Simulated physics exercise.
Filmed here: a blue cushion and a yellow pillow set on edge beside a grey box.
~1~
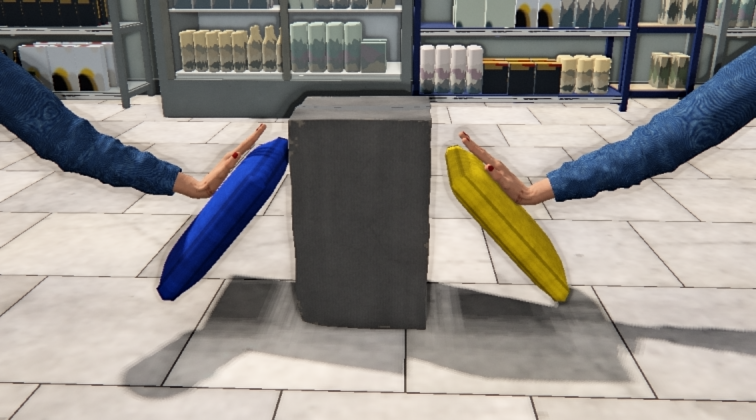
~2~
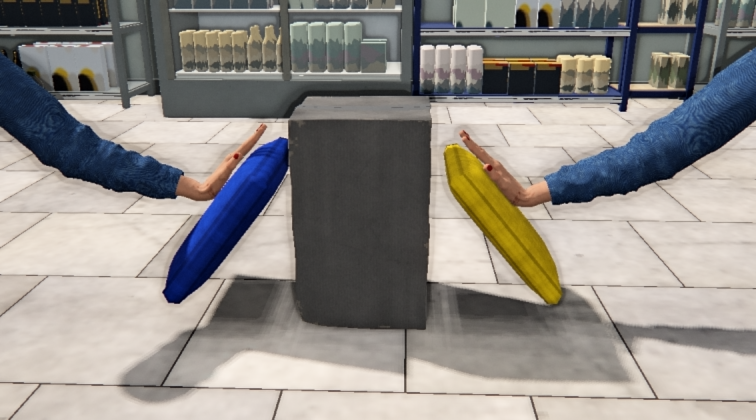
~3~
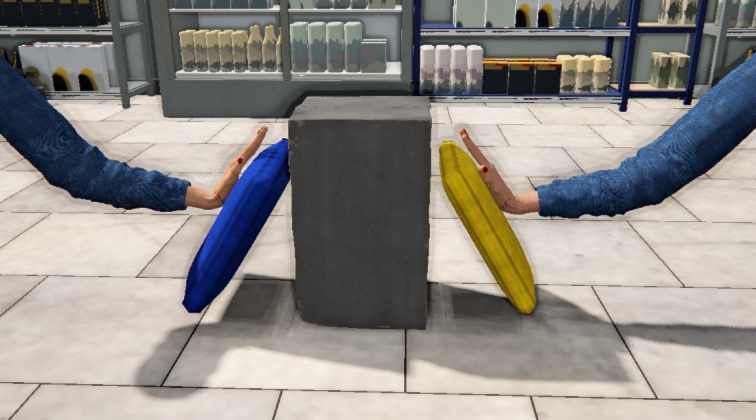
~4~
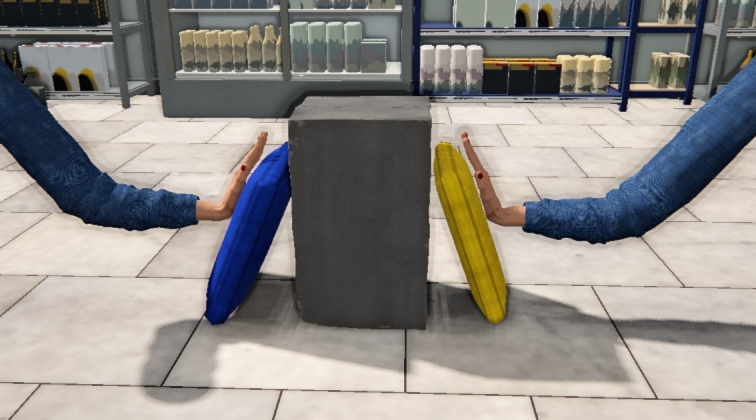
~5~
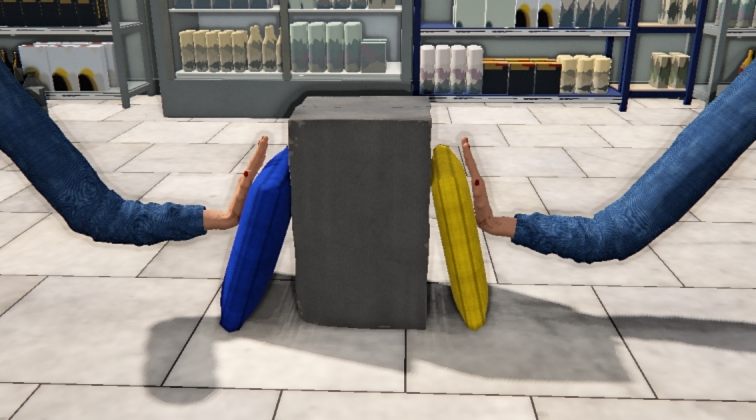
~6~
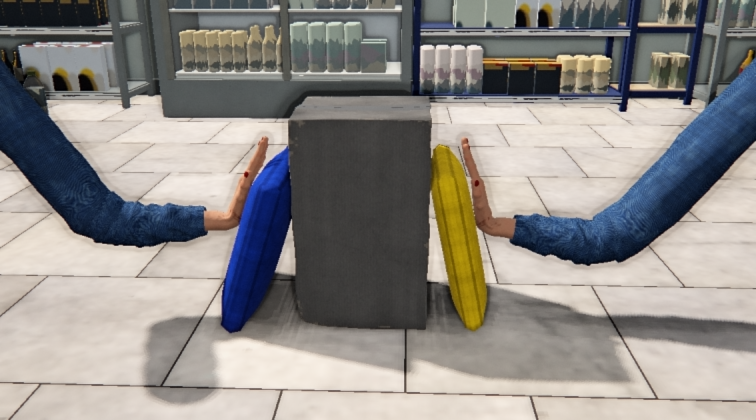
Two hands push a blue cushion and a yellow pillow nearly upright against a grey box.
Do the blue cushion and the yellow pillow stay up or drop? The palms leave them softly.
Blue cushion: Stays up, yellow pillow: Stays up.
Then, 0.28 s after the last picture, cushion leaning near (265, 233); pillow leaning near (456, 235).
At rest, cushion leaning near (265, 233); pillow leaning near (456, 234). The blue cushion holds its lean and the yellow pillow remains propped up.
